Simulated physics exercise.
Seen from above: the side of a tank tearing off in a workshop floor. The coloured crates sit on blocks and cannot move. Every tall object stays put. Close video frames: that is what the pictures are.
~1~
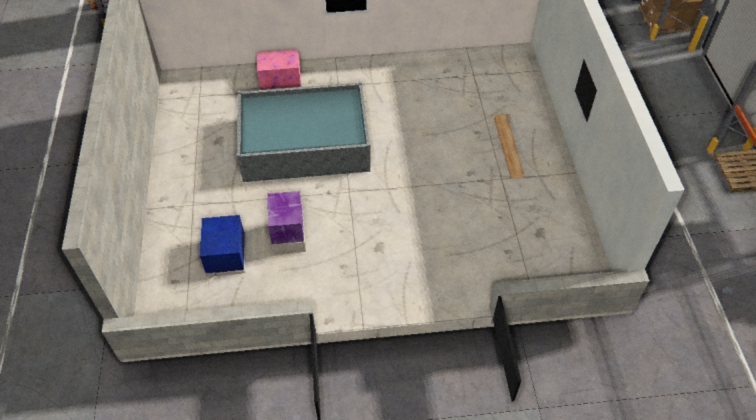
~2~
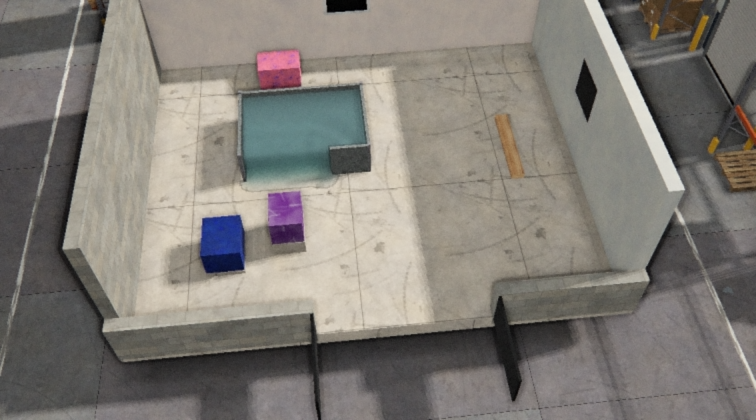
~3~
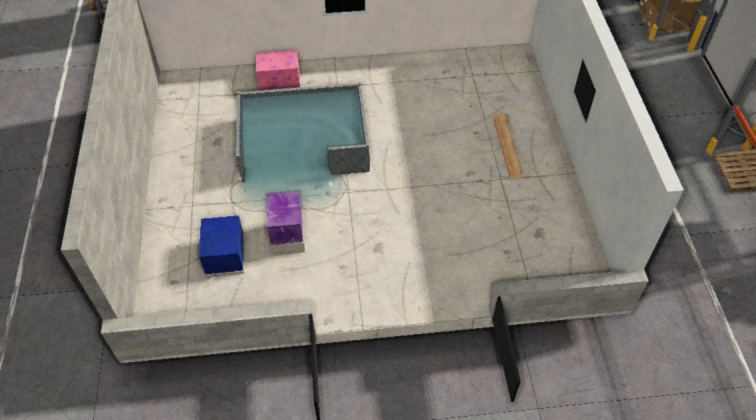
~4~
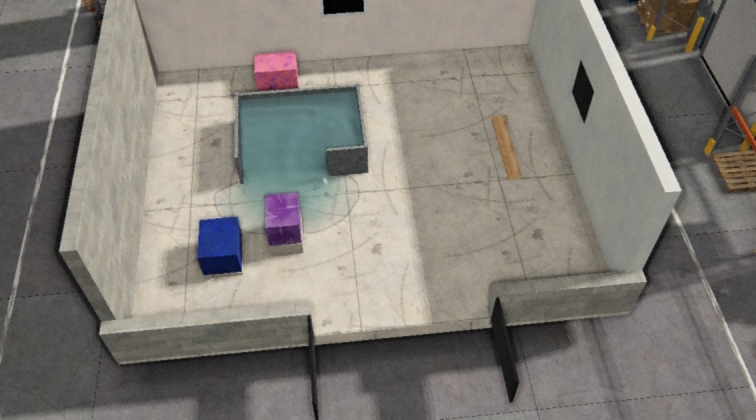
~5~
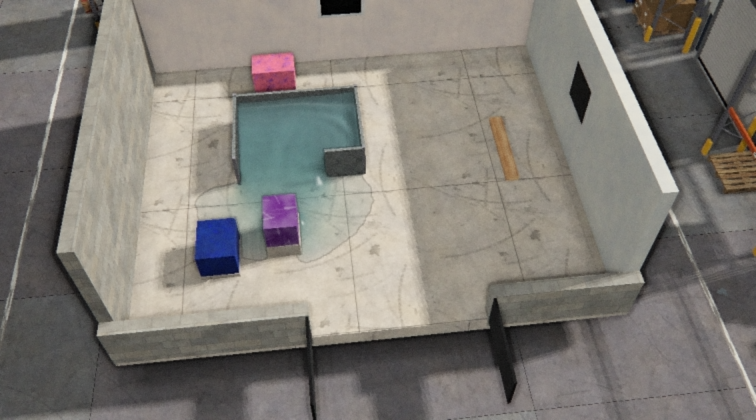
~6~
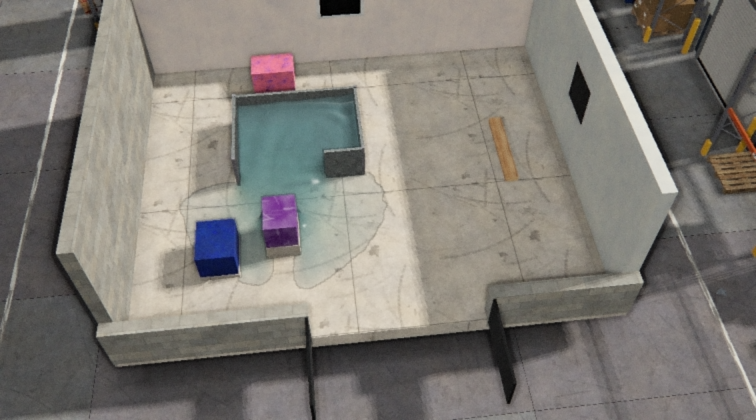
In a walled workshop area seen from above, a rectangular tank of teal water stands still among pink, purple and blue blocks. Most of its near side disappears, leaving a short section at the right, and water pours through the gap, spreading around the purple block and reaching the blue one.
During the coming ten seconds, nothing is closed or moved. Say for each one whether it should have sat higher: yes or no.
Blue crate - yes; purple crate - yes; pink crate - yes.
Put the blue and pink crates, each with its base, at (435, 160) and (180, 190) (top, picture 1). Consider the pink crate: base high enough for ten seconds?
One by one: The pink crate is soaked.
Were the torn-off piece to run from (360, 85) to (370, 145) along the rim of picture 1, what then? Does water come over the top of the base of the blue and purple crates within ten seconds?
First, the blue crate is not reached; second, the purple crate is not reached.
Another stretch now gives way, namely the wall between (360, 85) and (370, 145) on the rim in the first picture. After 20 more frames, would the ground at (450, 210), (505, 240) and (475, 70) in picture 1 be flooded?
Sodden, then sodden, then sodden.
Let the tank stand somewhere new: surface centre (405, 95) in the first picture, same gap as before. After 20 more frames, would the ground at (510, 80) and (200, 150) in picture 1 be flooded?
The first spot is not reached, while the second is not reached.
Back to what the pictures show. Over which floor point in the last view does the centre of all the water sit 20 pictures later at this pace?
I'd say around (275, 212).
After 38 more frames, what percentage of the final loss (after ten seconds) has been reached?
About 80 %.
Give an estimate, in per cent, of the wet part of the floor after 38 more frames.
Near 65 in a hundred.
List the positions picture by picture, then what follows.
In the first picture, the tank at (302, 121) is whole and still.
In the second picture, the front is at (334, 180), out from the gap at (288, 169).
In the third picture, water pours out at (287, 170) and has run to (338, 196).
In the fourth picture, water pours out at (285, 172) and has run to (335, 220).
In the fifth picture, the front is at (313, 257), out from the gap at (283, 174).
In the sixth picture, water pours out at (283, 174) and has run to (310, 283).
A moment on, water covers 20 % of the floor; the blue crate water round its plinth, the purple crate water round its plinth, the pink crate not reached.
Next, water covers 30 % of the floor; the blue crate water round its plinth, the purple crate water round its plinth, the pink crate not reached.
Then, water covers 55 % of the floor; the blue crate water round its plinth, the purple crate water round its plinth, the pink crate not reached.
Later, water covers 65 % of the floor; the blue crate water round its plinth, the purple crate water round its plinth, the pink crate water round its plinth.
In the end, water covers 85 % of the floor; the blue crate was topped, the purple crate was topped, the pink crate was topped.
